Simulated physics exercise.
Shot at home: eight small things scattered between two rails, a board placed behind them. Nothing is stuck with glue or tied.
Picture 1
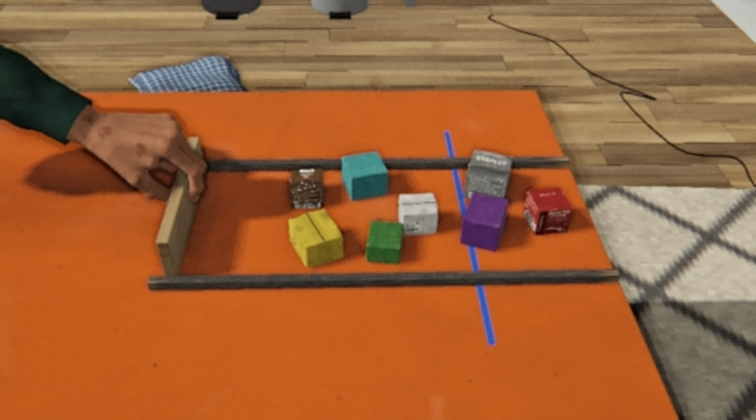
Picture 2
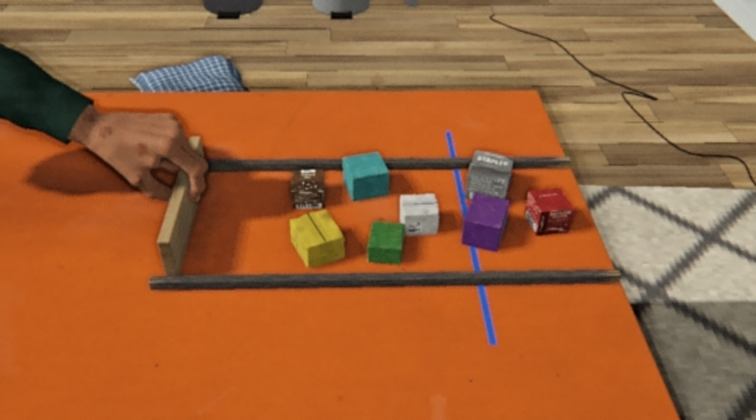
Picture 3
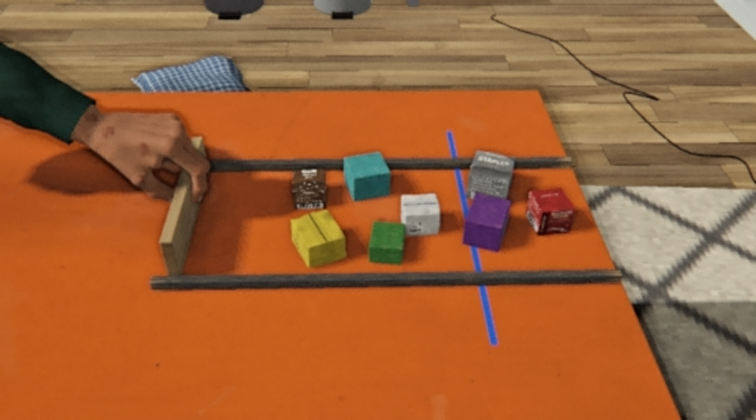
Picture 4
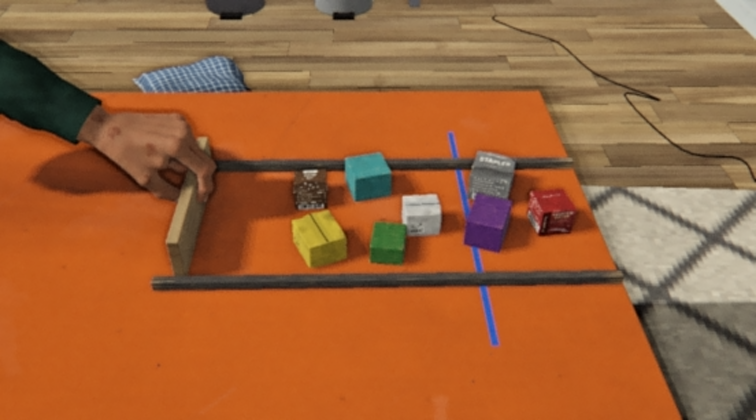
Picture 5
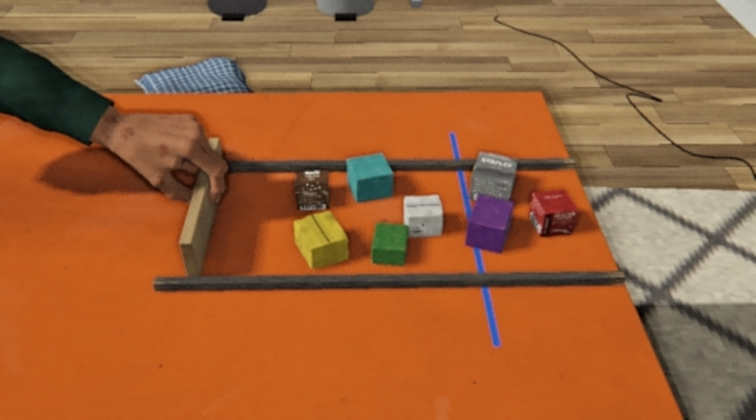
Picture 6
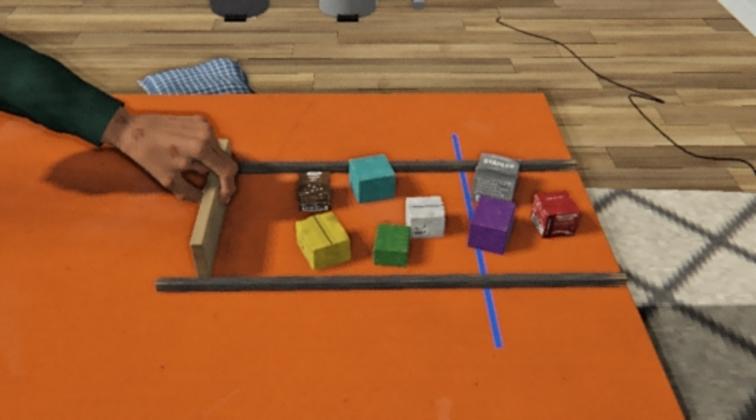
On an orange tabletop in a home, eight small boxes and blocks sit scattered between two dark rails, near a strip of blue tape. A hand at the left grips an upright wooden board, nearly still at first, then slides it slightly right while a gap remains before the objects, whose arrangement stays unchanged.
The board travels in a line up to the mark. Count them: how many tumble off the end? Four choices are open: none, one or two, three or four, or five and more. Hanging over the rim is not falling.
Of those, none.
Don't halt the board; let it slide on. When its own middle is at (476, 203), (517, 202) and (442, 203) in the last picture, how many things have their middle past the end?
0; 1; 0.
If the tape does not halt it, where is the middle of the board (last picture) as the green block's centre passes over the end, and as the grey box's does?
The middle is at (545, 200) when it's the green block, and at (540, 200) when it's the grey box.
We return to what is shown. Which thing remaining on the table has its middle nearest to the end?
The foremost one is the red box.
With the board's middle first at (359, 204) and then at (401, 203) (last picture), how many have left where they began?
At first I count 4, and then 6.
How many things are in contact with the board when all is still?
The number is 4.
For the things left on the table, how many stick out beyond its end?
The count would be 0.
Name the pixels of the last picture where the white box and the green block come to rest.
White box: (493, 223); green block: (537, 251).
Early on, none off yet; red box at rest near (555, 214); grey box at rest near (496, 180); purple block at rest near (492, 225).
Finally, the number that fall off is zero.
